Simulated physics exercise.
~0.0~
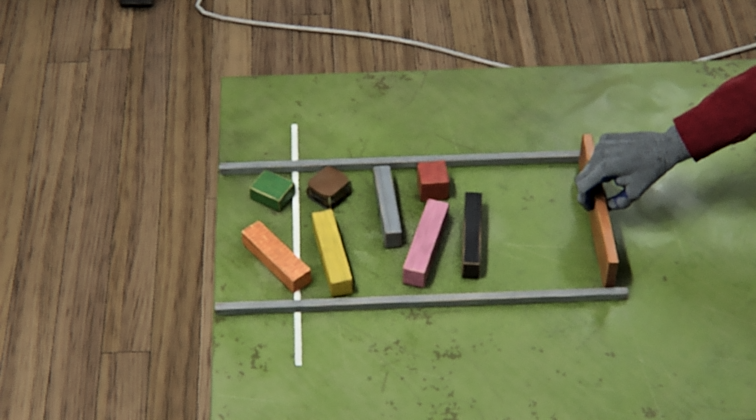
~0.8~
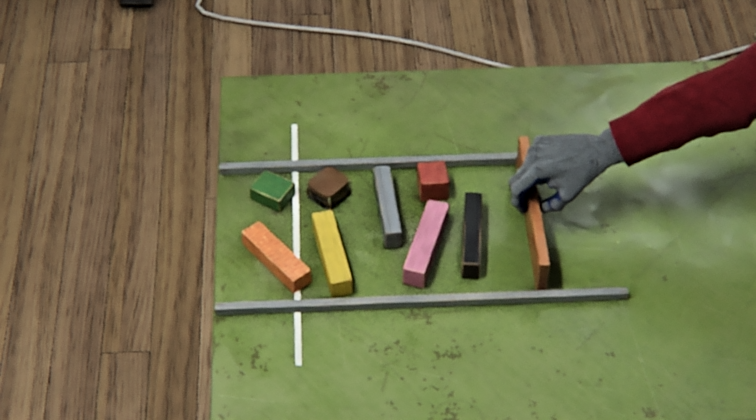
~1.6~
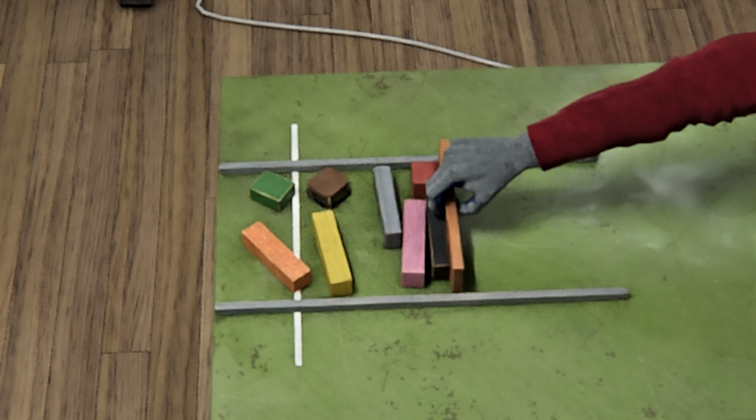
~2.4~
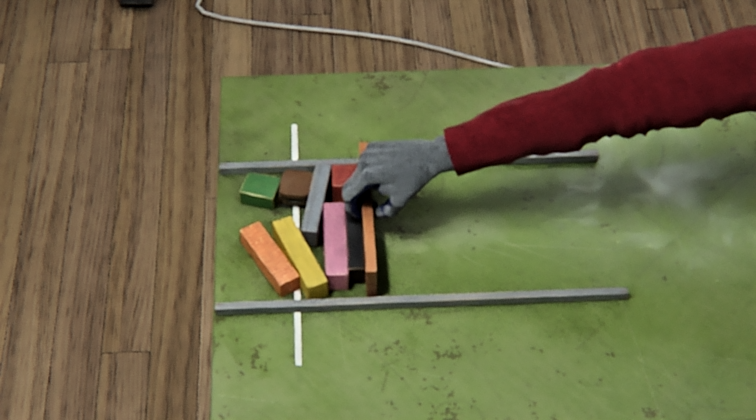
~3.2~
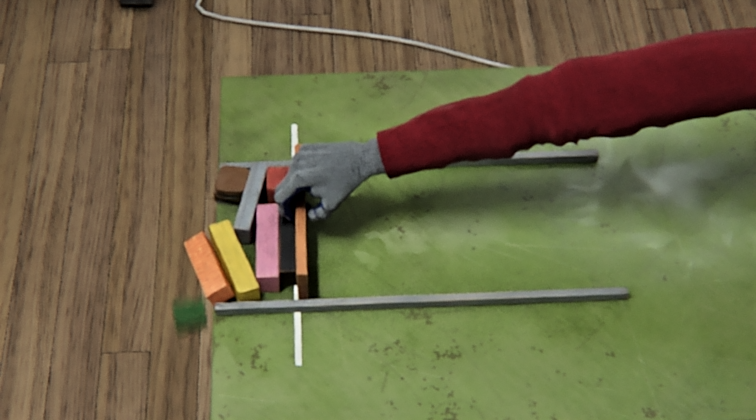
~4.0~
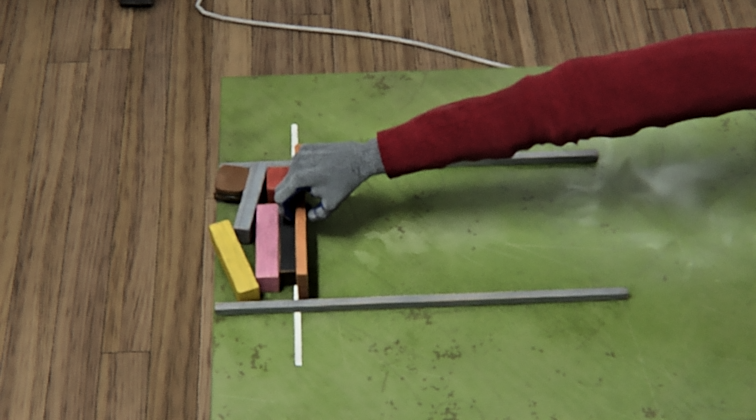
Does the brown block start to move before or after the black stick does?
It starts after. The black stick is already being pushed left while the brown block is still sitting in its place.
